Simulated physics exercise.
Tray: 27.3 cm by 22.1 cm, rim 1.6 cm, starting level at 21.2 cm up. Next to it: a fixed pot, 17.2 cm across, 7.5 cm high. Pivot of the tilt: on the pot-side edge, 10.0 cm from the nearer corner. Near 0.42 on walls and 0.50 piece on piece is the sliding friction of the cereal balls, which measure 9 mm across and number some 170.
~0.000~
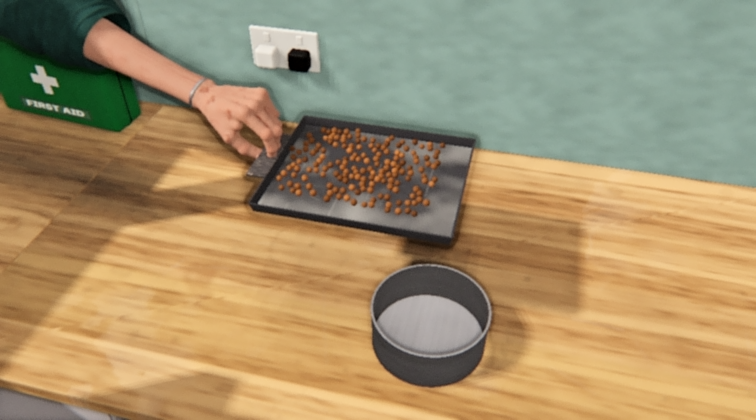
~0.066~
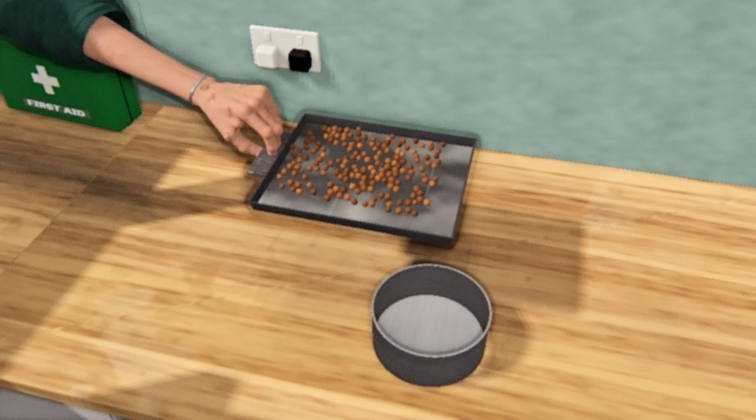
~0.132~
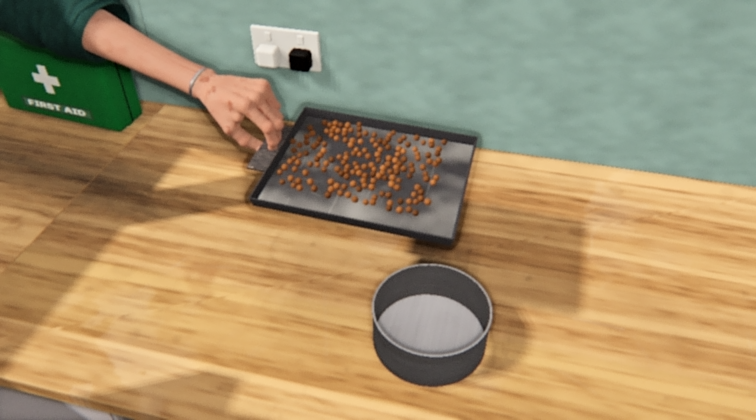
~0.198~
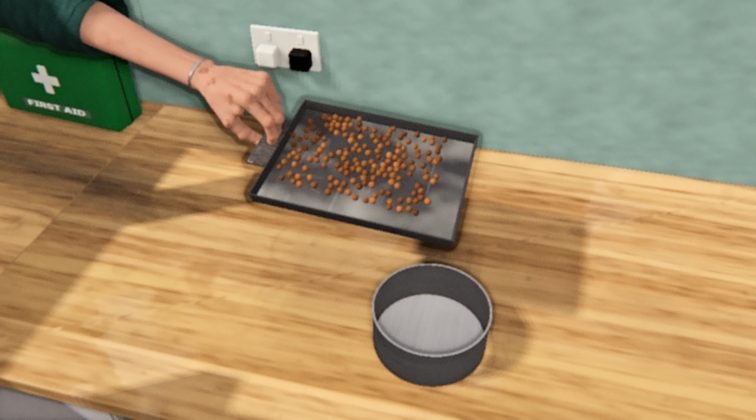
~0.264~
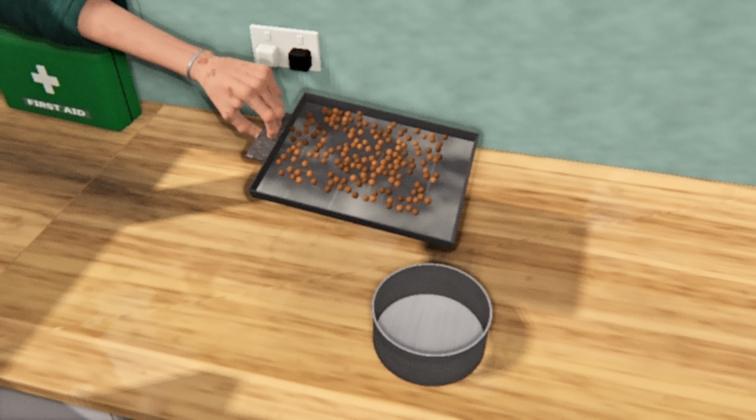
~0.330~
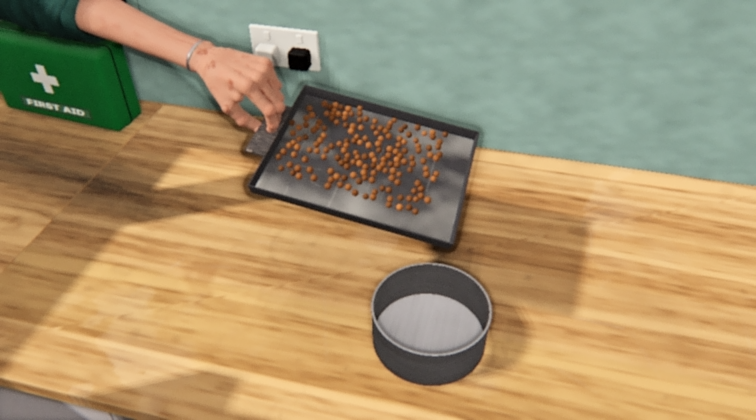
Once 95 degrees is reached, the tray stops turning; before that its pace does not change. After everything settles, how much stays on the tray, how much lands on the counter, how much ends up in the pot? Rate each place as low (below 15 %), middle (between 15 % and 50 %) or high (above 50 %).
Ratings: Tray low; counter low; pot high.
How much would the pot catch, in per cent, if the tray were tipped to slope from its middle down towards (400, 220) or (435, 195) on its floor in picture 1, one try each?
First try: About 95 percent; second try: About 40 percent.
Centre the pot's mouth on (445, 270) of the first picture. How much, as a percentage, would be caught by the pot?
With the pot there, close to 65 per cent.
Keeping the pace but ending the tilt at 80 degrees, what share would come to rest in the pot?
Around 5 in a hundred.
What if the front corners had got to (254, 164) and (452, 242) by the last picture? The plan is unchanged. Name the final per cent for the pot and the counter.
You'd end with pot at 60 and counter at 40.
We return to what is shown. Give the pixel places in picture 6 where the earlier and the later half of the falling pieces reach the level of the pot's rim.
Roughly (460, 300) to begin with, later roughly (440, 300).
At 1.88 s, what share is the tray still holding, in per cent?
Estimate: About 95 percent.
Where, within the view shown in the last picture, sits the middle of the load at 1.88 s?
Approximately (432, 207) in the final picture.
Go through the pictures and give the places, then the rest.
Tray tilt 0 degrees, front corners at (252, 202) and (450, 235); middle of the pieces at (363, 171); pot at (431, 307), in the first picture.
Tray tilt 1 degrees, front corners at (252, 201) and (451, 236); middle of the pieces at (364, 170), in the second picture.
Tray tilt 3 degrees, front corners at (253, 197) and (452, 237); middle of the pieces at (365, 167), in the third picture.
Tray tilt 6 degrees, front corners at (252, 193) and (452, 238), lowest corner right front; middle of the pieces at (365, 164), in the fourth picture.
Tray tilt 8 degrees, front corners at (252, 188) and (452, 240), lowest corner right front; middle of the pieces at (365, 160), in the fifth picture.
Tray tilt 11 degrees, front corners at (251, 184) and (451, 241), lowest corner right front; middle of the pieces at (365, 157); pot at (431, 306). Its pace works out near 40 degrees a second, in the sixth picture.
Then, at 1.26 s, tilt 50 degrees; the tray holds 100 %, the pot 0 %.
After 1.88 s, tilt 76 degrees; the tray holds 95 %, the pot 5 %.
After 2.55 s, tilt 95 degrees; the tray holds 20 %, the pot 55 %.
At rest (3.3 s), tray 0 %, counter 5 %, pot 95 %.
